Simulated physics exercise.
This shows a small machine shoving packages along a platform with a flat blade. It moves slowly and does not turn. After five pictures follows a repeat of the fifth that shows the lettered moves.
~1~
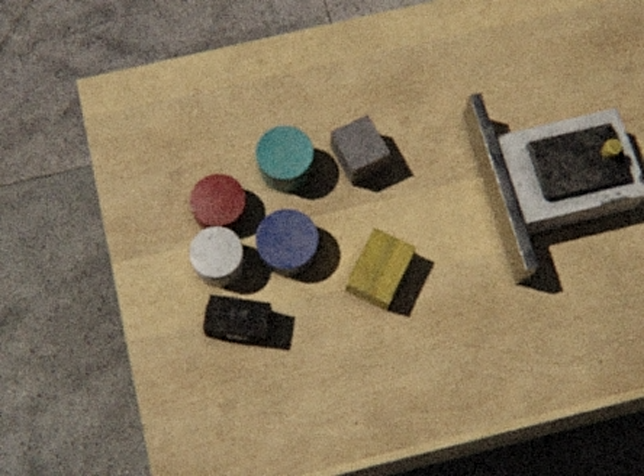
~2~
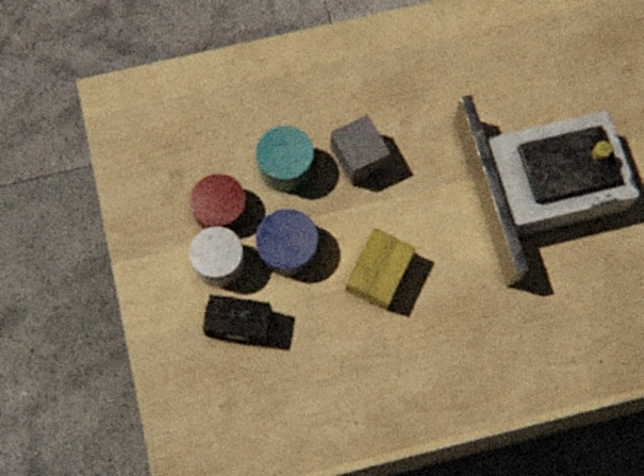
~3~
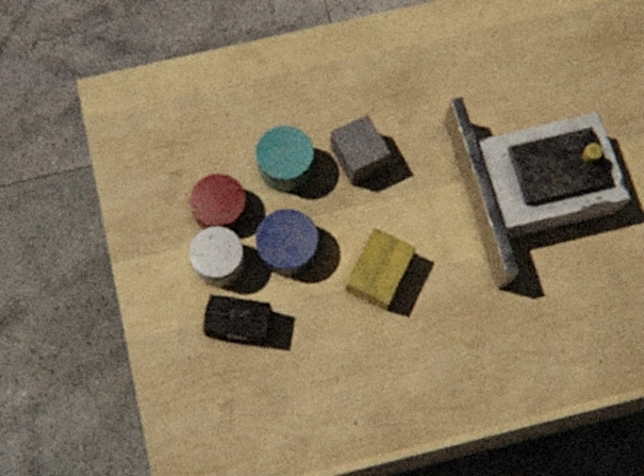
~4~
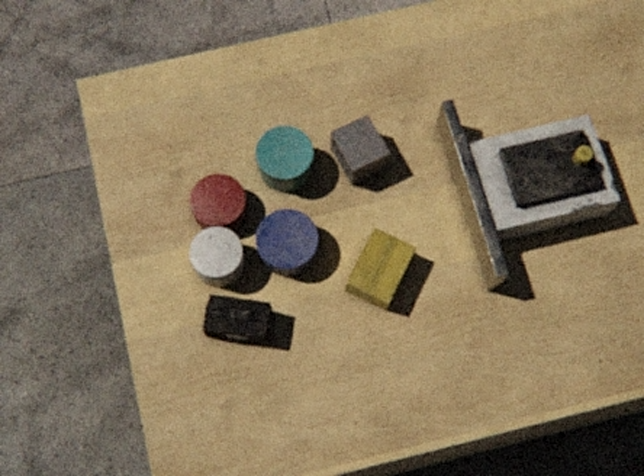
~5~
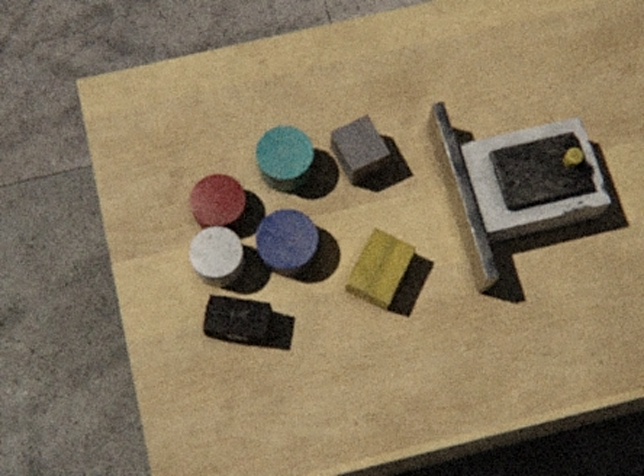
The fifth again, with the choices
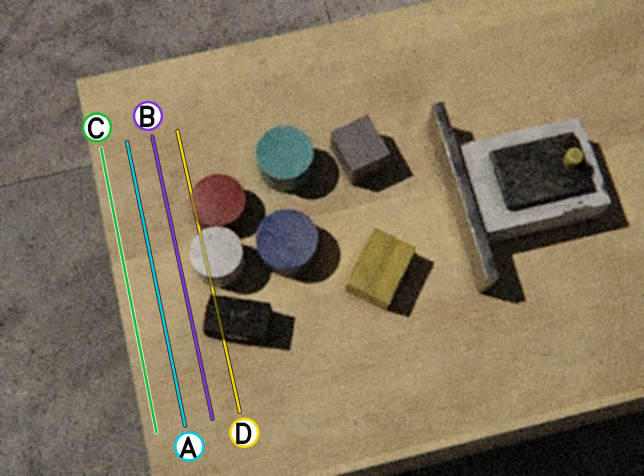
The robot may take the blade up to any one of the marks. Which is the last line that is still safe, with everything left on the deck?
At D, and not beyond.
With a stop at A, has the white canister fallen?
Yes.
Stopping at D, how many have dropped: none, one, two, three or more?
In all, none.
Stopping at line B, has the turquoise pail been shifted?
By then, yes.
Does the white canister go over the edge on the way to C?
By then, yes.
On the marked copy, A at (155, 278); B at (181, 271); C at (128, 284); D at (207, 265).
Following D. Soon after the start, robot (443, 193); turquoise pail (276, 162); grey crate (326, 157).
Later, robot (350, 215); red canister (168, 229); white canister (191, 272).
In the end, robot (280, 231); white canister (129, 303); black box (143, 354); nothing has fallen.
As for the rest, A drops the red canister, black box, turquoise pail and white canister; B drops the red canister, black box, turquoise pail and white canister; C drops the red canister, grey crate, black box, yellow box, blue pail, turquoise pail and white canister.
